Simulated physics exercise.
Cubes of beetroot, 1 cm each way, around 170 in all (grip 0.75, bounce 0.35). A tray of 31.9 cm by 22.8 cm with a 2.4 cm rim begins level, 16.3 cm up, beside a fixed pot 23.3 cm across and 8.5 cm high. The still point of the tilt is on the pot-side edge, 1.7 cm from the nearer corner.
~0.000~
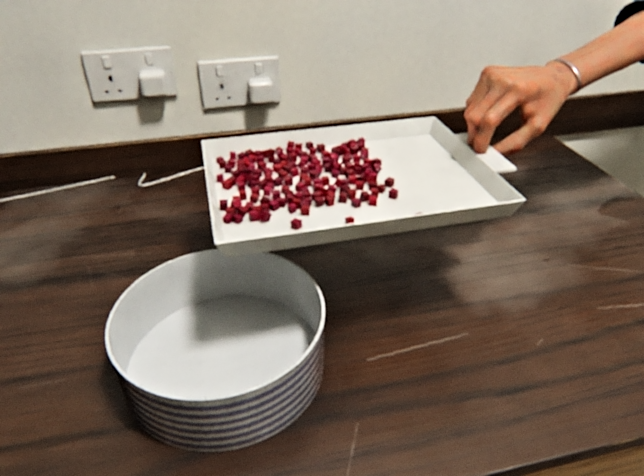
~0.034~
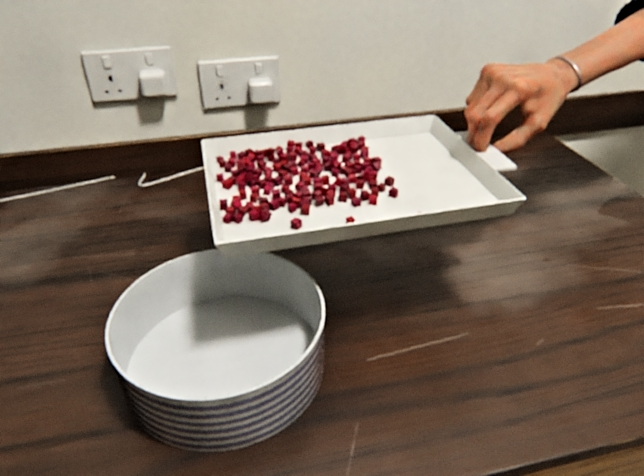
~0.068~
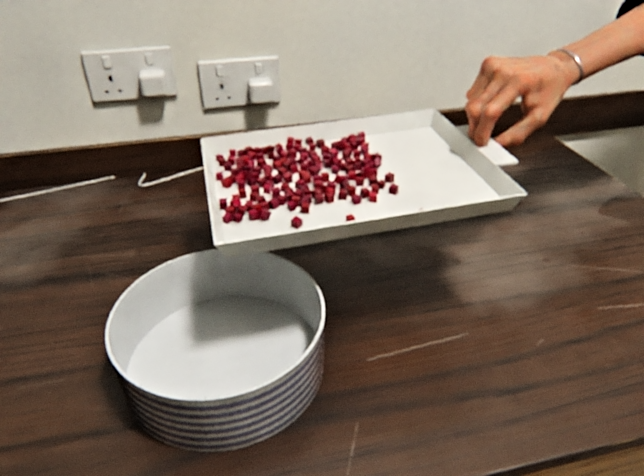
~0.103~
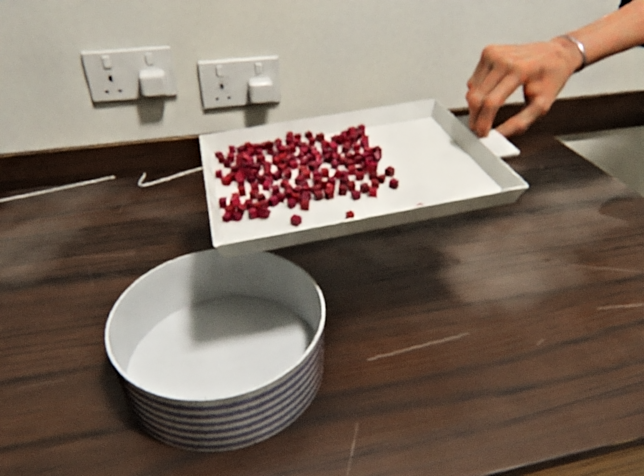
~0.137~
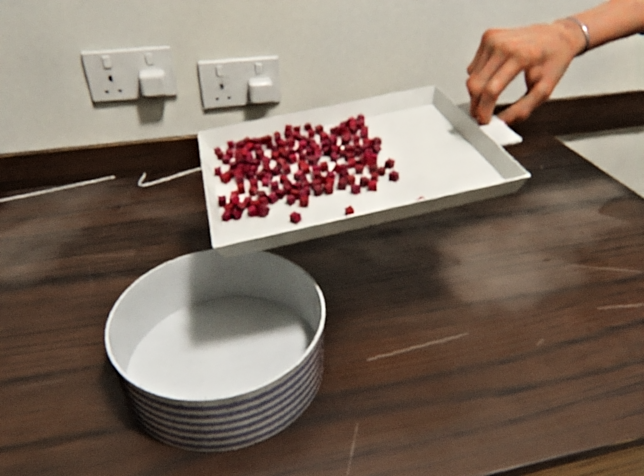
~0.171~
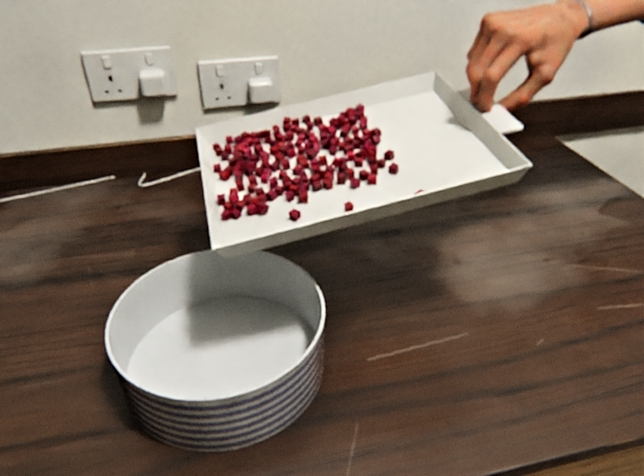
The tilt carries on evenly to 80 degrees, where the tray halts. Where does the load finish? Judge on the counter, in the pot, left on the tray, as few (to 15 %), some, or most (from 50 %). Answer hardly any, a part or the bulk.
Counter hardly any, pot the bulk, tray hardly any.
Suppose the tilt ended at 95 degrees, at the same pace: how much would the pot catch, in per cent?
It would be near 100 per cent.
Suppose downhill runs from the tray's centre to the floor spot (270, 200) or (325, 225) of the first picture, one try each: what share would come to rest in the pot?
Some 35 and 85 per cent.
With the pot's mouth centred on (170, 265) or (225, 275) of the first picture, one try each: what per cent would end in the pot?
About 30 and 70 per cent.
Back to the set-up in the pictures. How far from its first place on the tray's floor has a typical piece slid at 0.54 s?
Some 2 cm.
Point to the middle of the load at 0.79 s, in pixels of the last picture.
At about (201, 201).
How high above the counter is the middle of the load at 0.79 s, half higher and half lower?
About 22 cm.
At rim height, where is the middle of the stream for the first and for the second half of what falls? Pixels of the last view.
First near (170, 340), later near (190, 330).
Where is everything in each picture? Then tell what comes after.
The first picture shows tray tilt 0 degrees, front corners at (223, 238) and (515, 197); middle of the pieces at (304, 178); pot at (218, 311).
The second picture shows tray tilt 0 degrees, front corners at (223, 238) and (515, 195); middle of the pieces at (304, 177).
The third picture shows tray tilt 2 degrees, front corners at (223, 238) and (516, 191); middle of the pieces at (304, 175).
The fourth picture shows tray tilt 4 degrees, front corners at (222, 239) and (517, 183), lowest corner left front; middle of the pieces at (303, 171).
The fifth picture shows tray tilt 7 degrees, front corners at (221, 240) and (519, 173), lowest corner left front; middle of the pieces at (302, 165).
The sixth picture shows tray tilt 10 degrees, front corners at (220, 241) and (520, 162), lowest corner left front; middle of the pieces at (301, 160); pot at (218, 311). The tray's pace is about 90 degrees a second.
After 0.54 s, tilt 44 degrees; the tray holds 100 %, the pot 0 %.
After 0.79 s, tilt 67 degrees; the tray holds 95 %, the pot 0 %.
After 1.14 s, tilt 80 degrees; the tray holds 20 %, the pot 65 %.
At rest (2.3 s), counter 0 %, pot 95 %, tray 5 %.
